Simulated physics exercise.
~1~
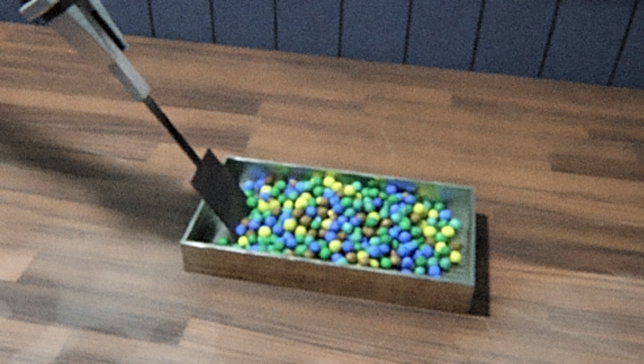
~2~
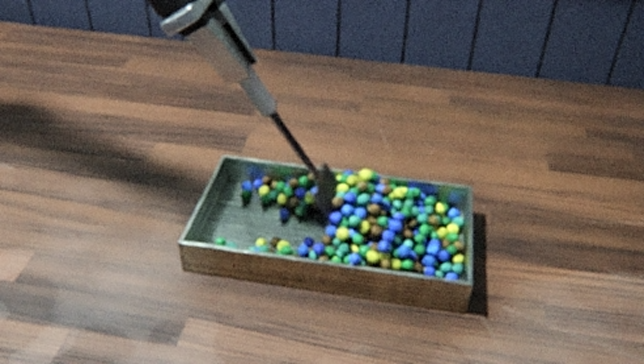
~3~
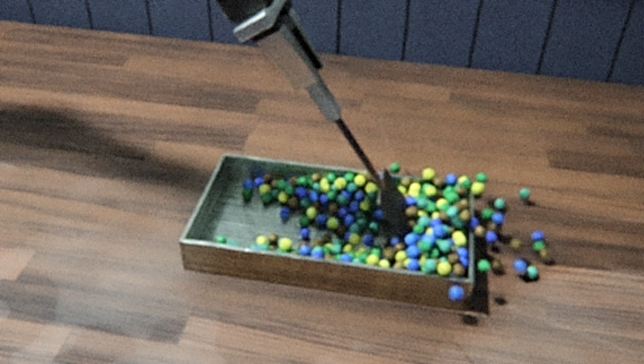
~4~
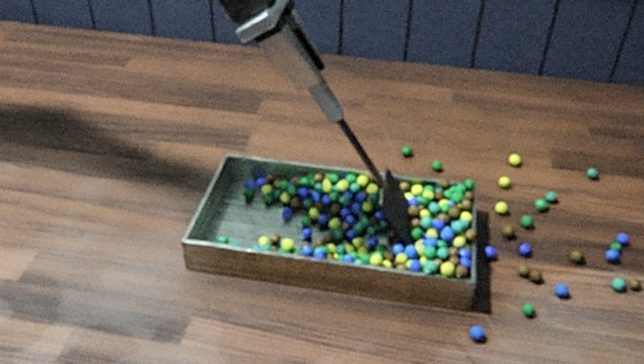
The footage shows a robot arm pushing a paddle rightward through a roasting tin of blue, green, yellow and brown round sweets, heaping them at the right end until some spill over and scatter across the wooden surface, while most remain in the tin as the paddle stops.
